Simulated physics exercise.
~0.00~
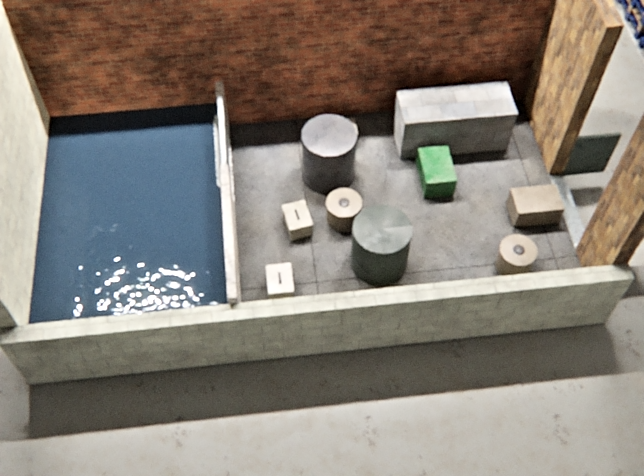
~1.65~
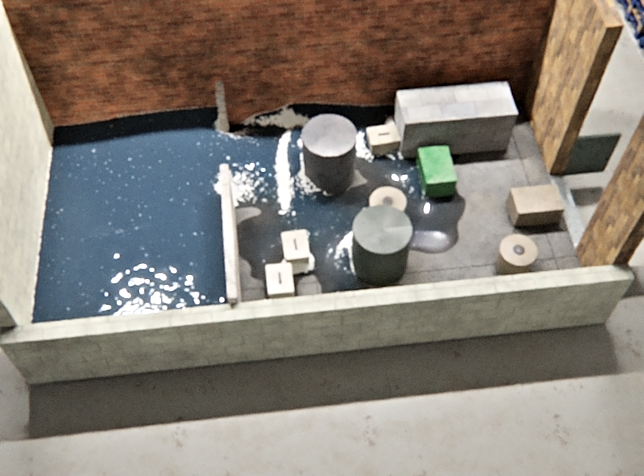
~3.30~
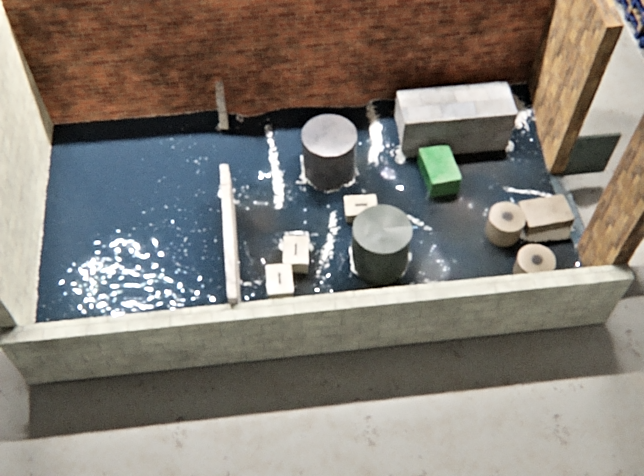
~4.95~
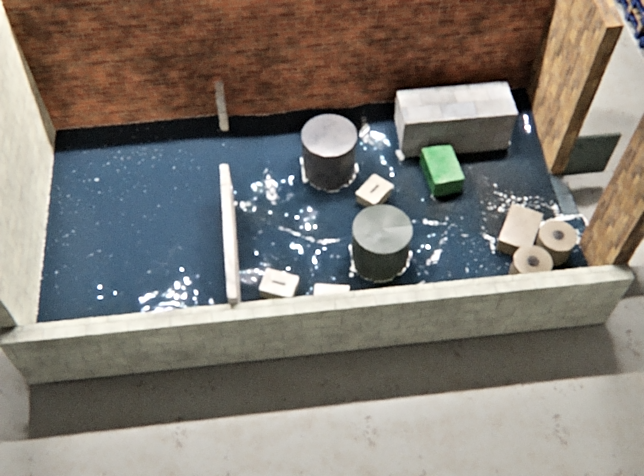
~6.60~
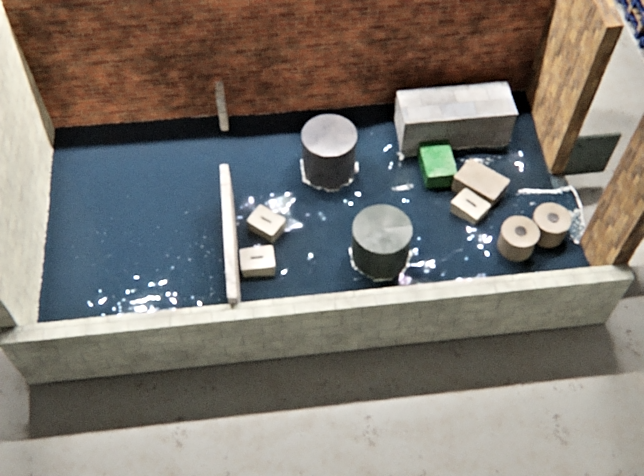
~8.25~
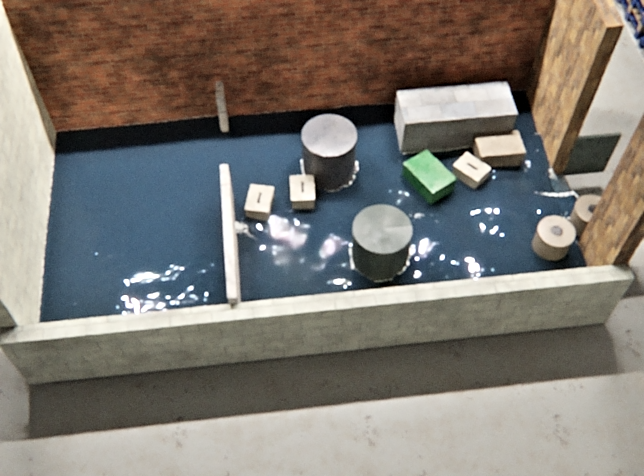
The clip shows dark water surging from the left side of a walled enclosure across the dry right side, where pale boxes and round tubs drift among fixed cylinders; the green crate shifts only slightly, and two tubs end near the opening at right.
